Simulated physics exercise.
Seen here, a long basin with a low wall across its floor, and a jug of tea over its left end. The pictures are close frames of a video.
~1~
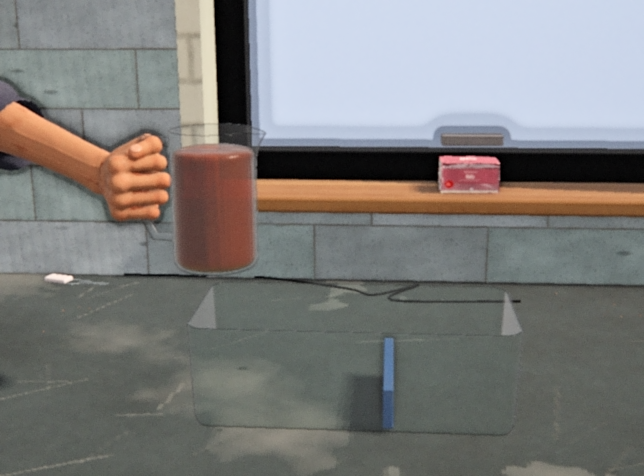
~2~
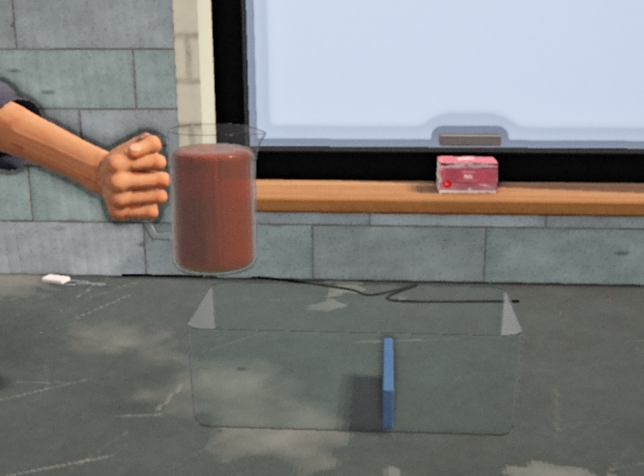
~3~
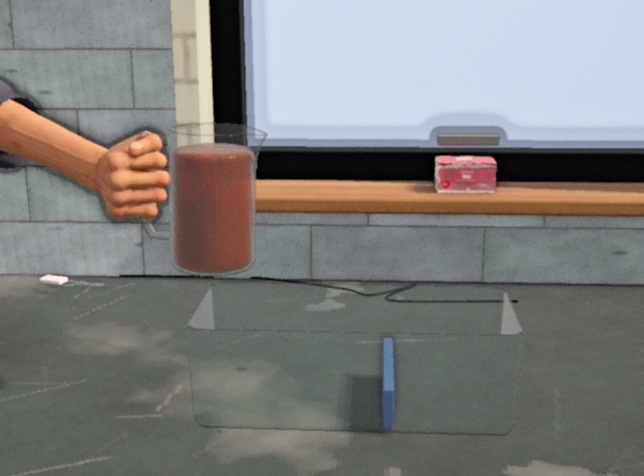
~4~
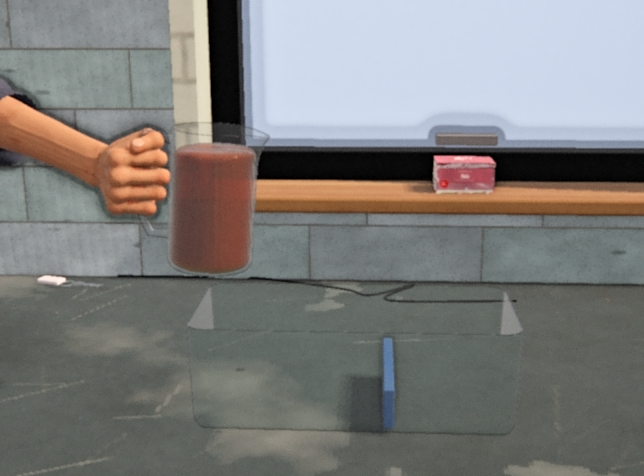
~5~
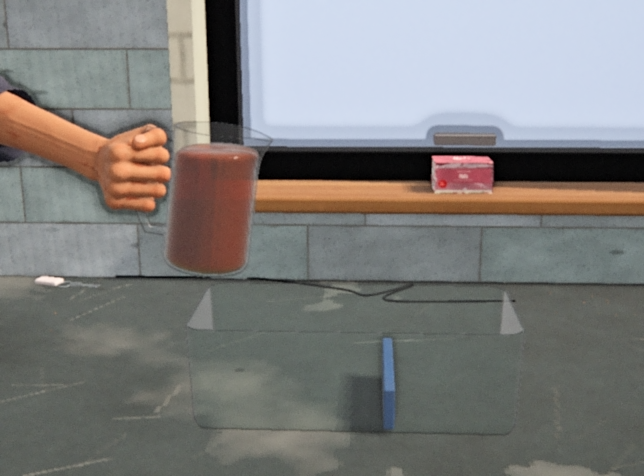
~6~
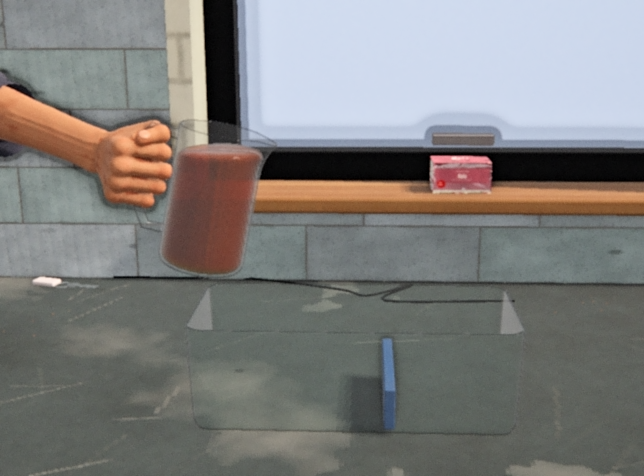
Above the left end of a clear basin with a low blue wall across its floor, a hand held a jug of reddish-brown tea upright, then slowly tilted it slightly to the right.
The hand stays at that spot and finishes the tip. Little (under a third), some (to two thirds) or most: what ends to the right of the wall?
It comes to less than a third.
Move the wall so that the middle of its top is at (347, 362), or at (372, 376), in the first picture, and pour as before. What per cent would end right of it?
About 70 and 25 per cent.
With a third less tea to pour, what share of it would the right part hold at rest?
Near 5 %.
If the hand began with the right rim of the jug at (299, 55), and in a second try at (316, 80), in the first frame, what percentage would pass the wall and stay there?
Near 90 % and 95 %.
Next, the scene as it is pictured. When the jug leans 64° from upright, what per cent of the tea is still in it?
It comes to 90 per cent or so.
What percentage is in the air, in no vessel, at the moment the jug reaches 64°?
Close to 10 per cent.
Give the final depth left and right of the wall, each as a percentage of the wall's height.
Near 50 on the left, 0 on the right.
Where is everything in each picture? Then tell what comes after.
Tilt 0°; pouring edge (266, 132); surface from (174, 150) to (255, 150); the long basin's rim runs from (200, 305) to (514, 312); the wall's top is at (389, 363), in the first frame.
Tilt 0°; pouring edge (266, 132); surface from (173, 149) to (254, 150), in the second frame.
Tilt 2°; pouring edge (267, 133); surface from (174, 149) to (255, 152), in the third frame.
Tilt 4°; pouring edge (269, 136); surface from (175, 149) to (257, 151), in the fourth frame.
Tilt 8°; pouring edge (273, 139); surface from (176, 151) to (260, 152), in the fifth frame.
Tilt 12°; pouring edge (277, 144); surface from (179, 155) to (264, 152), in the sixth frame.
A moment on, the tilt is 64° and 90 per cent is still to pour, 1 is left of the wall and 0 right of it.
Next, the tilt is 97° and 49 per cent is still to pour, 34 is left of the wall and 0 right of it.
Then the tilt is 104° and 9 per cent is still to pour, 82 is left of the wall and 2 right of it.
Later the tilt is 104° and 1 per cent is still to pour, 94 is left of the wall and 3 right of it.
At rest 95 per cent lies left of the wall, 3 right of it and 2 outside.
